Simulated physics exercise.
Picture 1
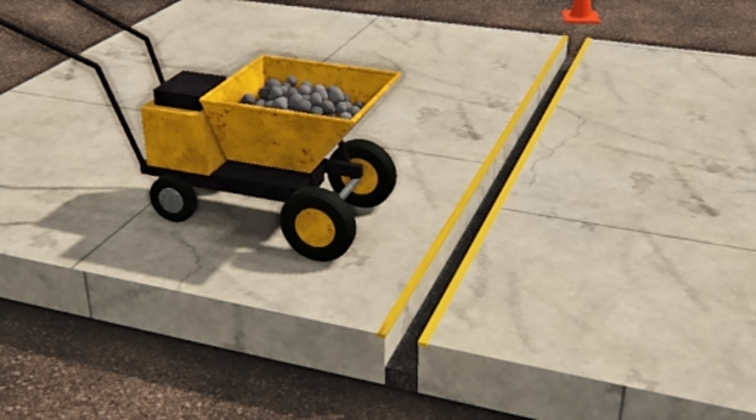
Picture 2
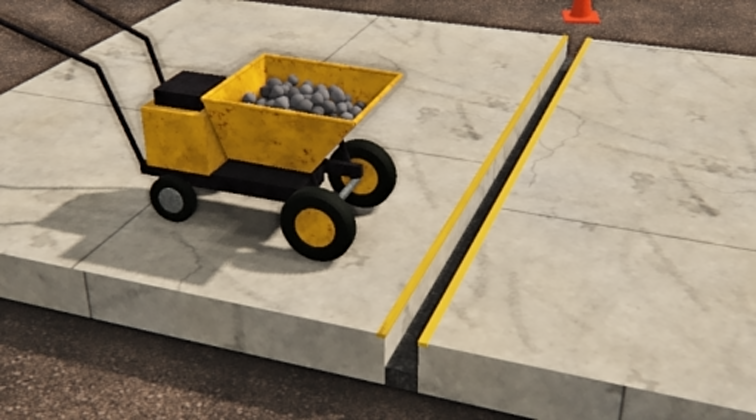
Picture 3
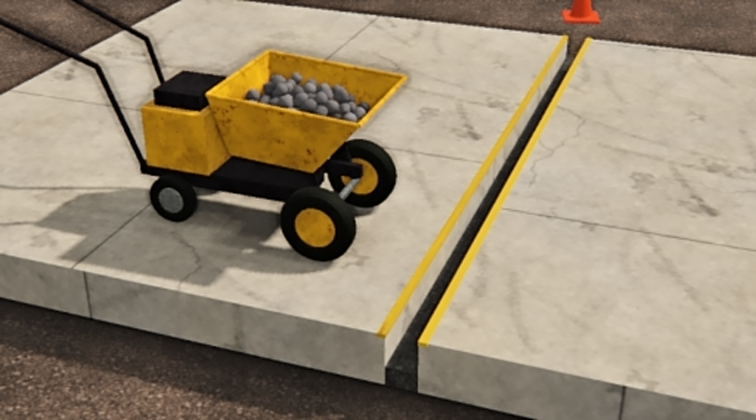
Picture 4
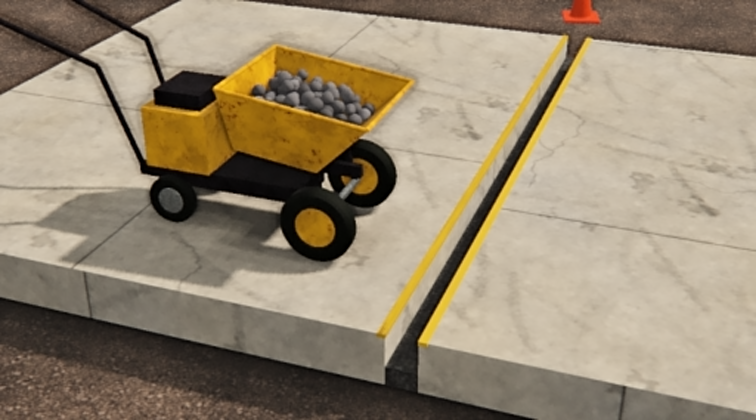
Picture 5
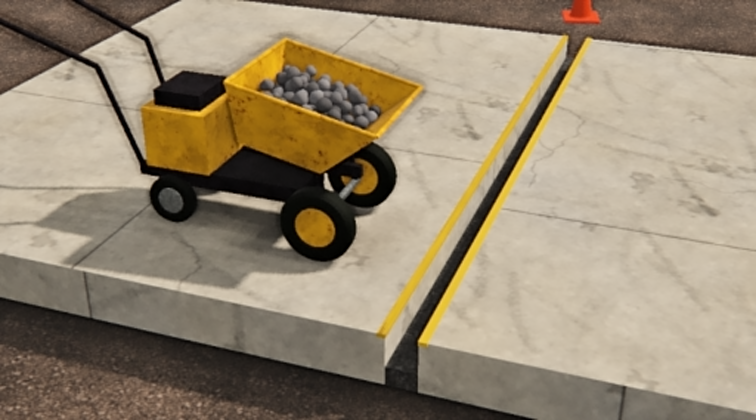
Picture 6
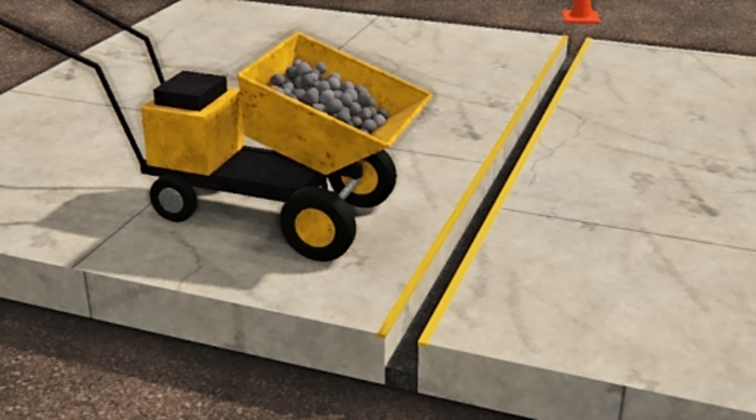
In this clip, a yellow motor barrow loaded with round grey cobbles stands still on a raised concrete pad, left of a narrow yellow-edged trench, while its skip tilts gradually forward to the right, its back end rising.
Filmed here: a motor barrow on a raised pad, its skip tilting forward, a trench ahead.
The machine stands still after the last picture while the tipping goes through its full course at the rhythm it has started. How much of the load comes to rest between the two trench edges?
Less than half of it.
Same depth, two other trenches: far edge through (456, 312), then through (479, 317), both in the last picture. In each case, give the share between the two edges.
You'd get 50 in a hundred the first time and 90 in a hundred the second.
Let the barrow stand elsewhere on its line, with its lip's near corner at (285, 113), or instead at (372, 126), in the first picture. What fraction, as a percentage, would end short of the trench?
Roughly 40 per cent, and 0 per cent.
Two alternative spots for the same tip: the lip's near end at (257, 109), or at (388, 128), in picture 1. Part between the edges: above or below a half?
A minority; a minority.
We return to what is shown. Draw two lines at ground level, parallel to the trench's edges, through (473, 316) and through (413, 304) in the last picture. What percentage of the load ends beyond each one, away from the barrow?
50 % and 90 %.
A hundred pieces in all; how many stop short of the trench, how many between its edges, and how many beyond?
Short about 0 %, between about 15 %, beyond about 80 %.
Just after the last frame, skip tipped steeply; every one in the skip.
A moment on, skip tipped right over; the larger part in the skip; just a few in or heaped over the trench; about a tenth beyond it; just a few falling.
Further on, skip tipped right over; about a tenth in the skip; about a tenth in or heaped over the trench; the larger part beyond it.
When it is over, skip tipped right over; just a few in the skip; roughly a quarter in or heaped over the trench; the larger part beyond it.
